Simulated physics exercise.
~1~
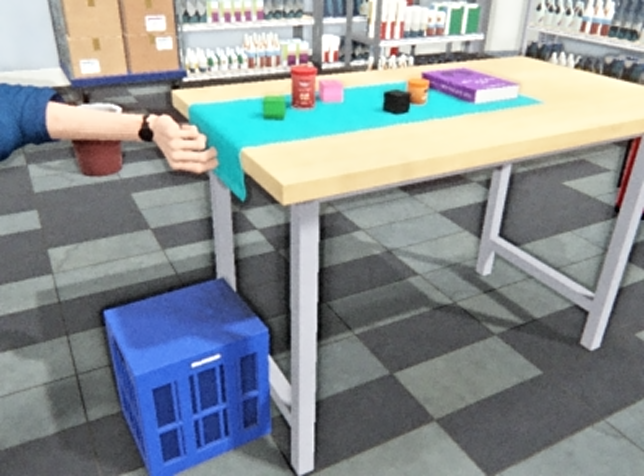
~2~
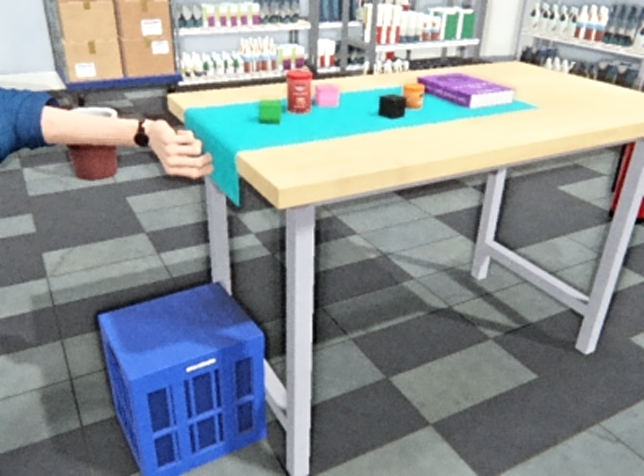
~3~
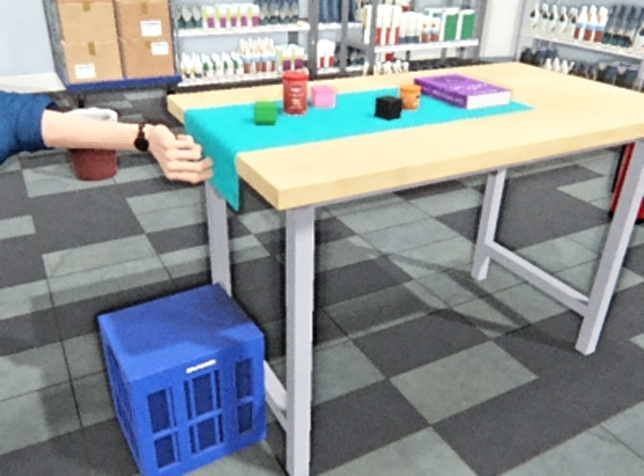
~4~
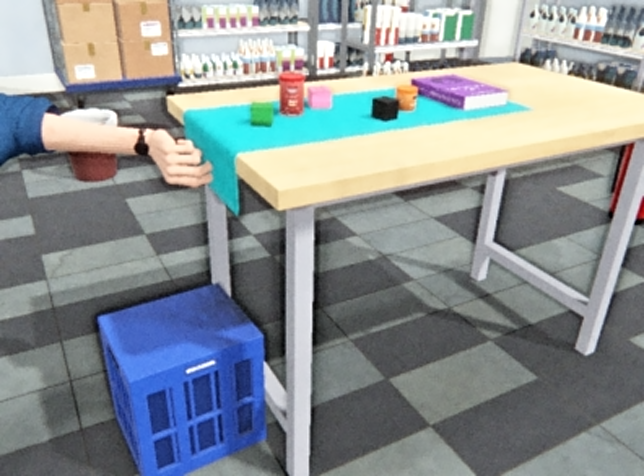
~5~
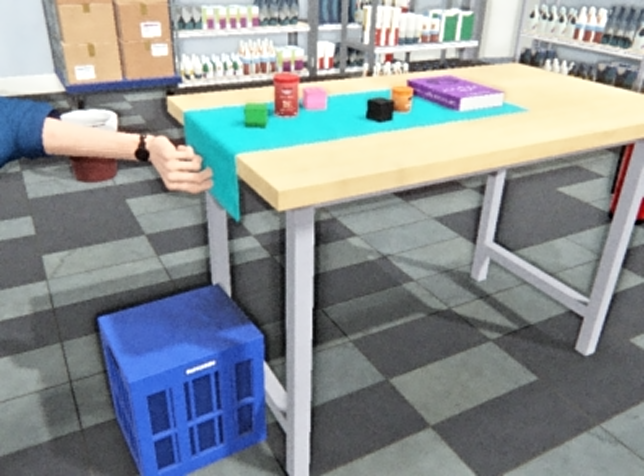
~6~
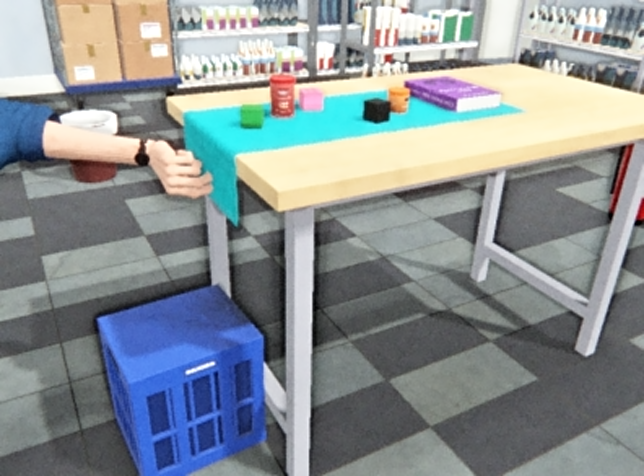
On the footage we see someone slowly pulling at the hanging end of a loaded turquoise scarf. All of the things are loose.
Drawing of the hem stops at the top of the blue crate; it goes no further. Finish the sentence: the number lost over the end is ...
The number lost over the end is three.
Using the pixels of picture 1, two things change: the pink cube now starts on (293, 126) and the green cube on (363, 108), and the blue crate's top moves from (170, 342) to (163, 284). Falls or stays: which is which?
The pink cube? Lost. The green cube? Safe.
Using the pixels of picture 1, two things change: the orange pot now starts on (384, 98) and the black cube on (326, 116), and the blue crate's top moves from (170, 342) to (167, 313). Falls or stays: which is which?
Here's what happens: The orange pot remains aboard, the black cube leaves its perch.
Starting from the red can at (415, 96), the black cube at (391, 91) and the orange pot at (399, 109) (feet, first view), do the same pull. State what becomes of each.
The red can remains up; the black cube remains up; the orange pot does not fall.
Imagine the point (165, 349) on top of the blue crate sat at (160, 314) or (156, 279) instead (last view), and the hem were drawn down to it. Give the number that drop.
Respectively 2 and 1.
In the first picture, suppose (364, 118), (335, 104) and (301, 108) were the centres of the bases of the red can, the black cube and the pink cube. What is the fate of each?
Looking at each one, the red can drops away, the black cube drops away and the pink cube drops away.
Early on, hem near (213, 261); green cube gone.
Midway, hem near (214, 305); green cube, red can and pink cube gone.
Finally, hem on the crate; green cube, red can and pink cube gone. Over the edge go three.
